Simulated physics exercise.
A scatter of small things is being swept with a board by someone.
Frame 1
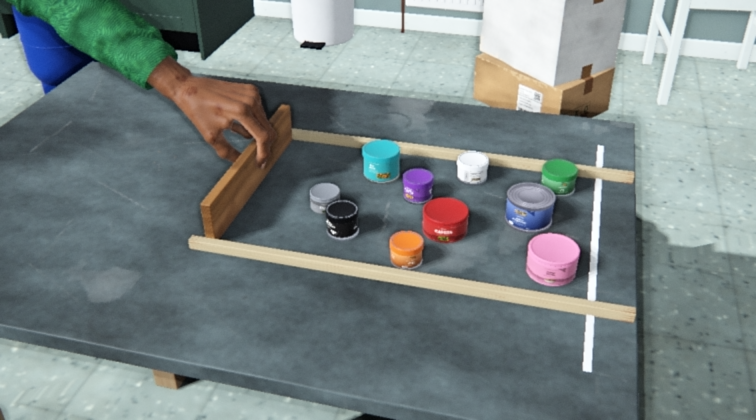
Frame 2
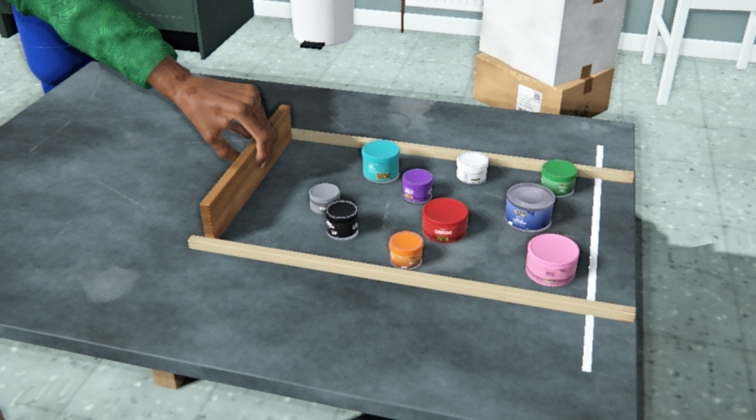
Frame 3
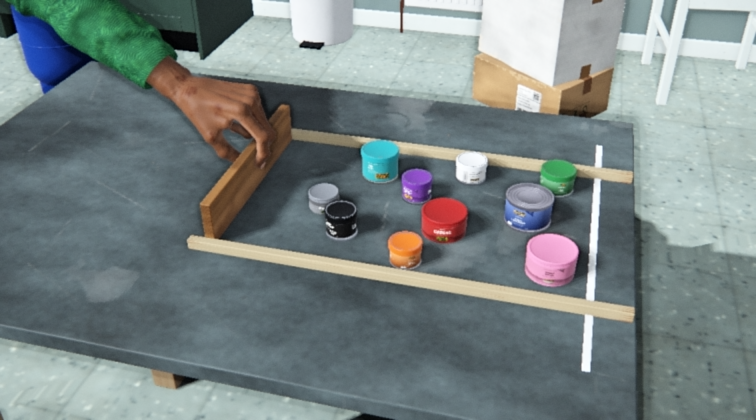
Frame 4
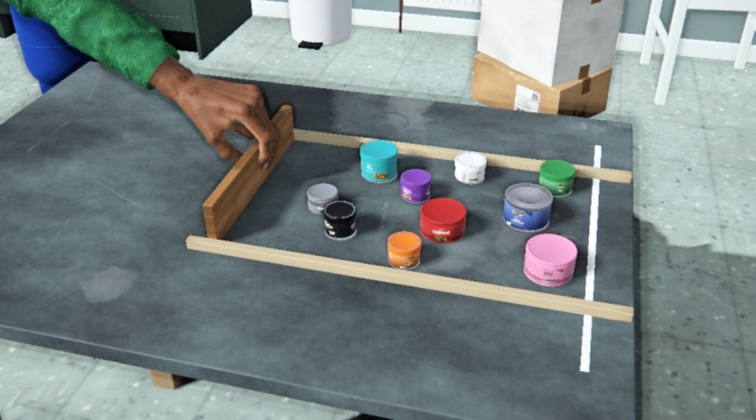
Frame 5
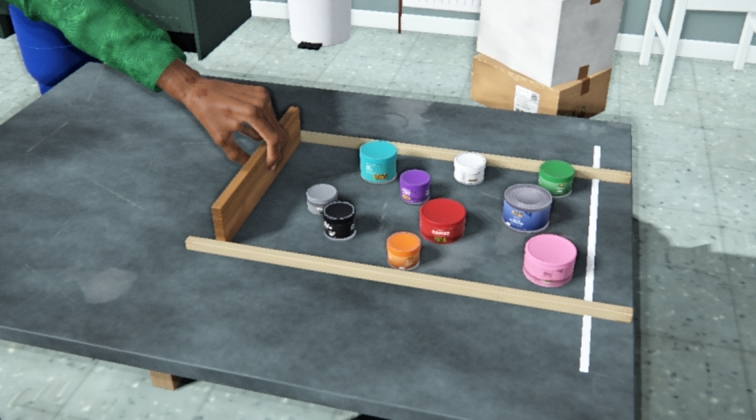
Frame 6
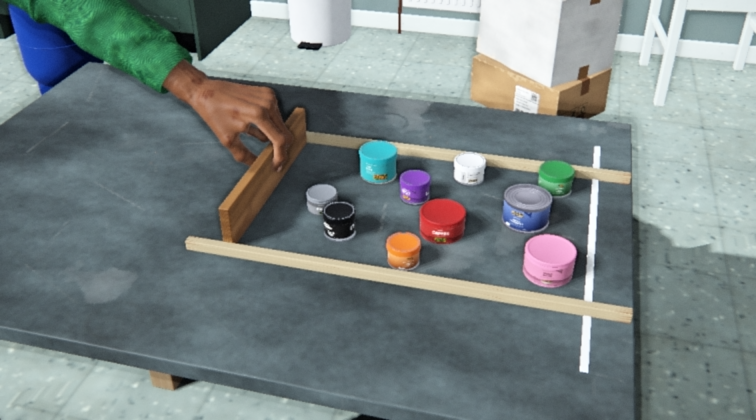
A dark hand in a green sleeve grips an upright wooden board on a slate-grey tabletop, seen from above at an angle in a tiled room with cardboard boxes behind. Between two pale wooden strips sit small tubs in teal, purple, white, green, grey, black, red, orange, blue and pink, left of a white line. The board barely moves at first, then slides slightly right, not touching the tubs.
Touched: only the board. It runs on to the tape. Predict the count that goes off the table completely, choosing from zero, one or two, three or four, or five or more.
The count is three or four.
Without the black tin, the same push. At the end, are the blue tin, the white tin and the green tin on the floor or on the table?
Blue tin: Over the edge. White tin: Still there. Green tin: Over the edge.
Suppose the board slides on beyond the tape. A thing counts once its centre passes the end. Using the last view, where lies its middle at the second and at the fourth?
(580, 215), then (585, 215).
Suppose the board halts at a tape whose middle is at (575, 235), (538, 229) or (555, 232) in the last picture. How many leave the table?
Try by try, 0, 0 and 0.
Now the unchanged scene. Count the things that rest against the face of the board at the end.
It touches 6.
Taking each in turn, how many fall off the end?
Precisely 4.
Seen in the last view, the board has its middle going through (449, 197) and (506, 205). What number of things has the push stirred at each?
At the first place 7, at the second 10.
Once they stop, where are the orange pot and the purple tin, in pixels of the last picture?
The orange pot ends at (607, 291) and the purple tin at (610, 218).
Early on, none off yet; pink tub at rest near (549, 261); green tin at rest near (556, 180); blue tin at rest near (527, 209).
A while later, none off yet; pink tub at rest near (552, 262); green tin at rest near (556, 180); blue tin moving near (537, 210).
Finally, the number that fall off is three or four; lost, red tub, blue tin, green tin and pink tub.
